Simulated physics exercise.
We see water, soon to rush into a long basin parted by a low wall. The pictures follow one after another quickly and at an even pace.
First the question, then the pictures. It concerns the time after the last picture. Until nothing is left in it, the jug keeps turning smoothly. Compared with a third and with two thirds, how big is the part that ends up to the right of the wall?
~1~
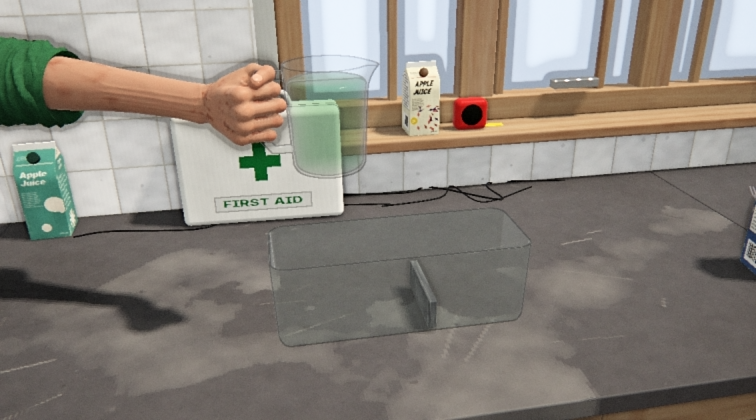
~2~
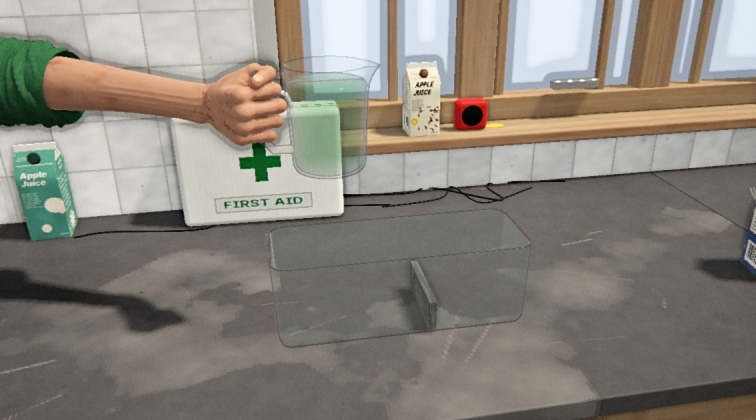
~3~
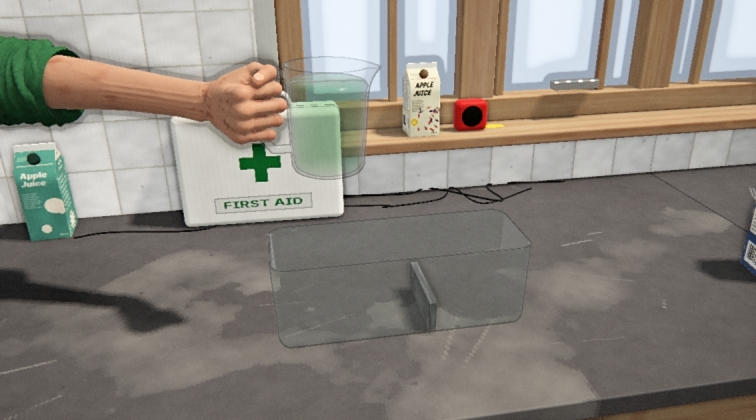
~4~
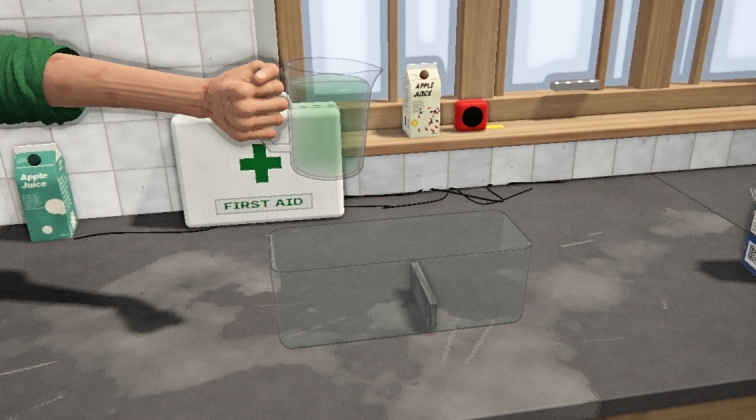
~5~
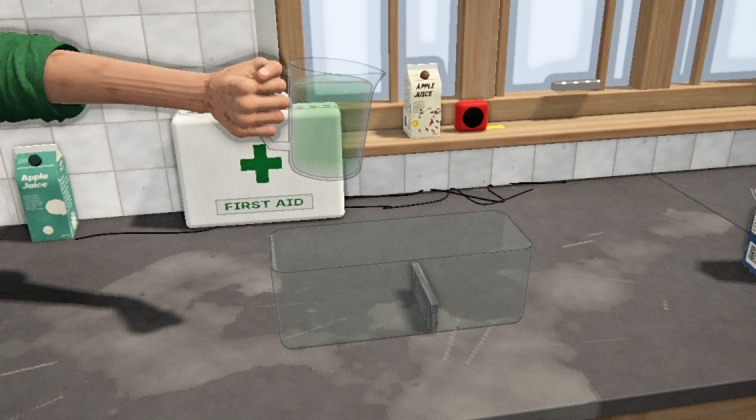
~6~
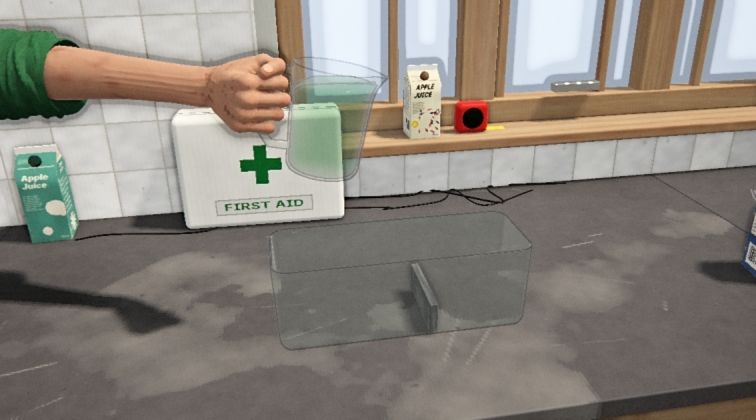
I expect the share right of the wall to be beyond two thirds.
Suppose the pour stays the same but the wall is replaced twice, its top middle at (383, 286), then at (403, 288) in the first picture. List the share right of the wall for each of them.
That'd be about 90 percent for the first and about 85 percent for the other.
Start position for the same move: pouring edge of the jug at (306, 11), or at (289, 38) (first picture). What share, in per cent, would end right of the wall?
5 %, 10 %.
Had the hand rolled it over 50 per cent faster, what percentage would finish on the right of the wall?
Roughly 75 percent.
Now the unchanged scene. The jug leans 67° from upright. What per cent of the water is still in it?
Remaining fraction: Approx. 80 %.
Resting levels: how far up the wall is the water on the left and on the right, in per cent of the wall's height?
On the left it's around 20 per cent; on the right, 90 per cent.
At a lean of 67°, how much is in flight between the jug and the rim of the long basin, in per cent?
I'd put it at roughly 15 percent of it.
A moment on, the jug is tipped part way and 81 per cent is still to pour, 0 is left of the wall and 3 right of it.
Next, the jug is tipped right over and 23 per cent is still to pour, 2 is left of the wall and 52 right of it.
Then the jug is tipped right over and 0 per cent is still to pour, 17 is left of the wall and 82 right of it.
Later the jug is tipped right over and 0 per cent is still to pour, 22 is left of the wall and 77 right of it.
Finally, 23 per cent lies left of the wall, 76 right of it and 1 outside.
